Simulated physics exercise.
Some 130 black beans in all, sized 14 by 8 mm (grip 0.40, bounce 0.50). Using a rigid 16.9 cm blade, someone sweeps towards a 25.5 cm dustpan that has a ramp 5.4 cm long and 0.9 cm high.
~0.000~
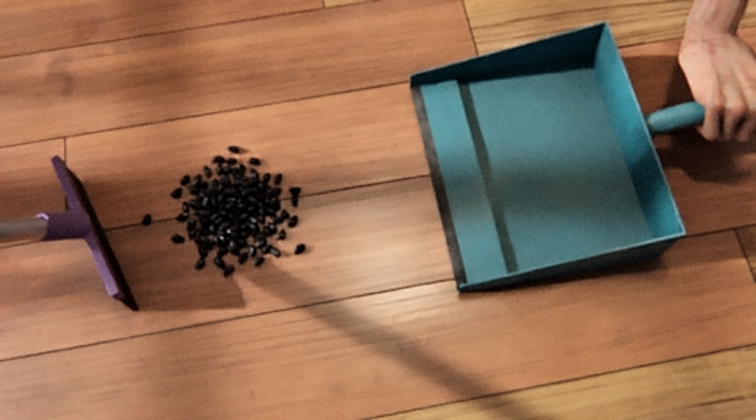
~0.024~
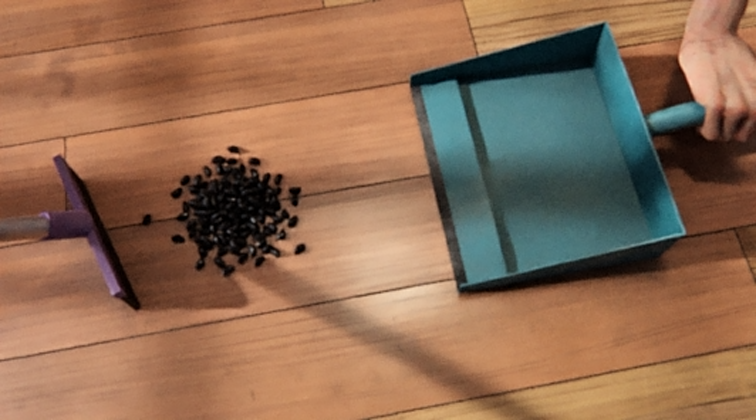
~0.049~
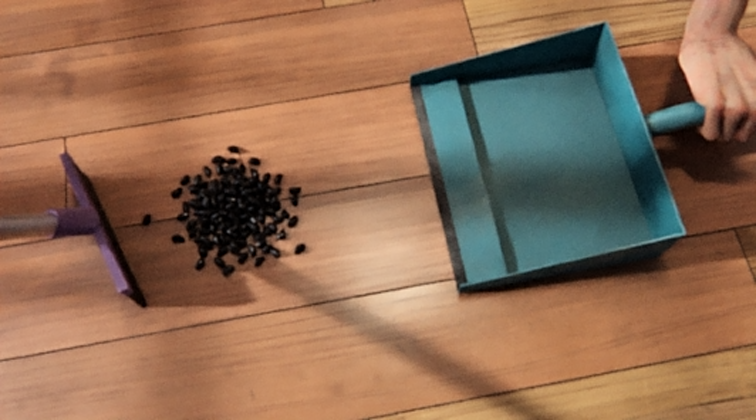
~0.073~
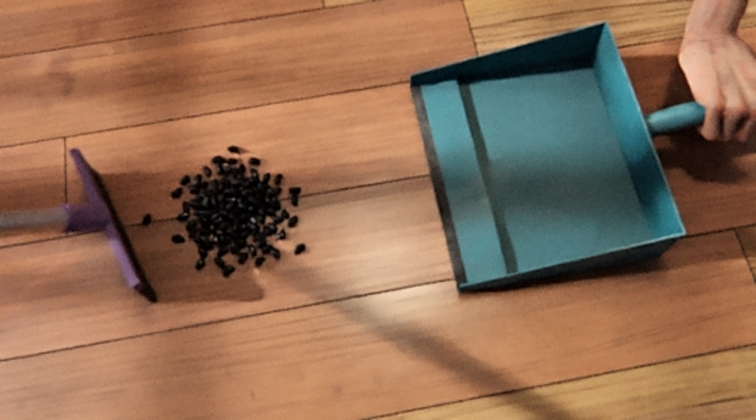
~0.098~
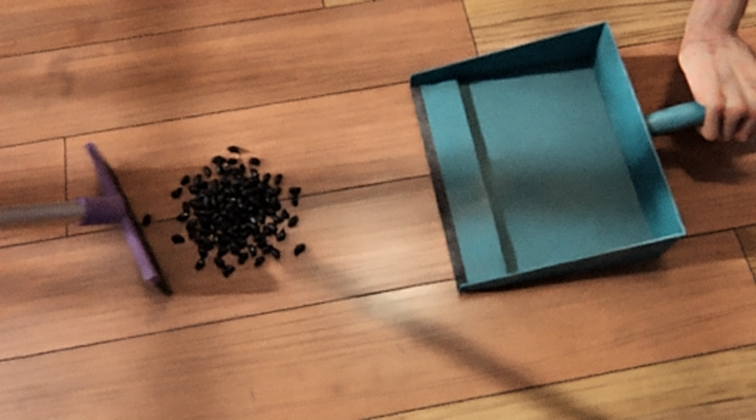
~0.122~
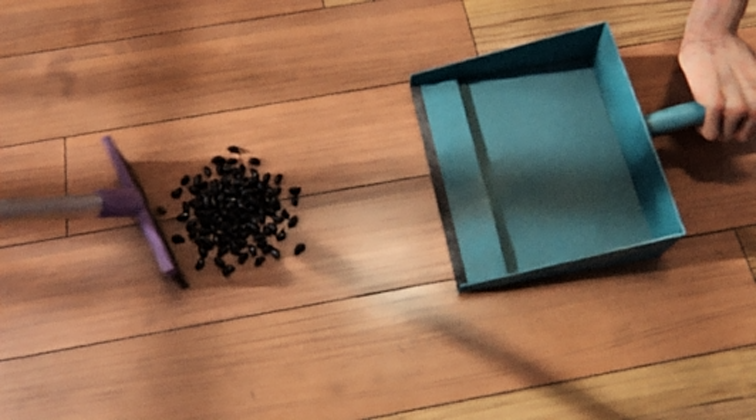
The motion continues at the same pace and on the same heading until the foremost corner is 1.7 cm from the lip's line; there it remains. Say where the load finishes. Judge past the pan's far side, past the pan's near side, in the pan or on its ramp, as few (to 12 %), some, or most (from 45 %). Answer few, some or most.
Far side: Some; near side: Few; pan: Some.
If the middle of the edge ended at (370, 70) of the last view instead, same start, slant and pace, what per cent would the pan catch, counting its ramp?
I'd expect around 10 per cent.
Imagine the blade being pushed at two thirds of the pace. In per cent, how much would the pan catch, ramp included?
It would come to roughly 20 percent.
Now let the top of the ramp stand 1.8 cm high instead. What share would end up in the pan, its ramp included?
In that case some 15 per cent.
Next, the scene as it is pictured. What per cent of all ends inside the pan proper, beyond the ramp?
Estimate: Close to 5 per cent of the total.
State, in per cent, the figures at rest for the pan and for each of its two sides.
Far side - 20; near side - 5; pan - 20.
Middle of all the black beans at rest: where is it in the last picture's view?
Look around (410, 121) in the last picture.
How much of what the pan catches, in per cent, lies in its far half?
Estimate: Close to 100 %.
After 0.31 s, middle of the blade 17 cm from the lip; 0 % over the lip, far side 0 %, near side 0 %.
After 0.43 s, middle of the blade 8 cm from the lip; 0 % over the lip, far side 10 %, near side 0 %.
After 0.68 s, middle of the blade 5 cm from the lip; 20 % over the lip, far side 20 %, near side 5 %.
At rest (2.3 s), far side 20 %, near side 5 %, pan 20 %, in front of the lip or behind the blade 50 %.
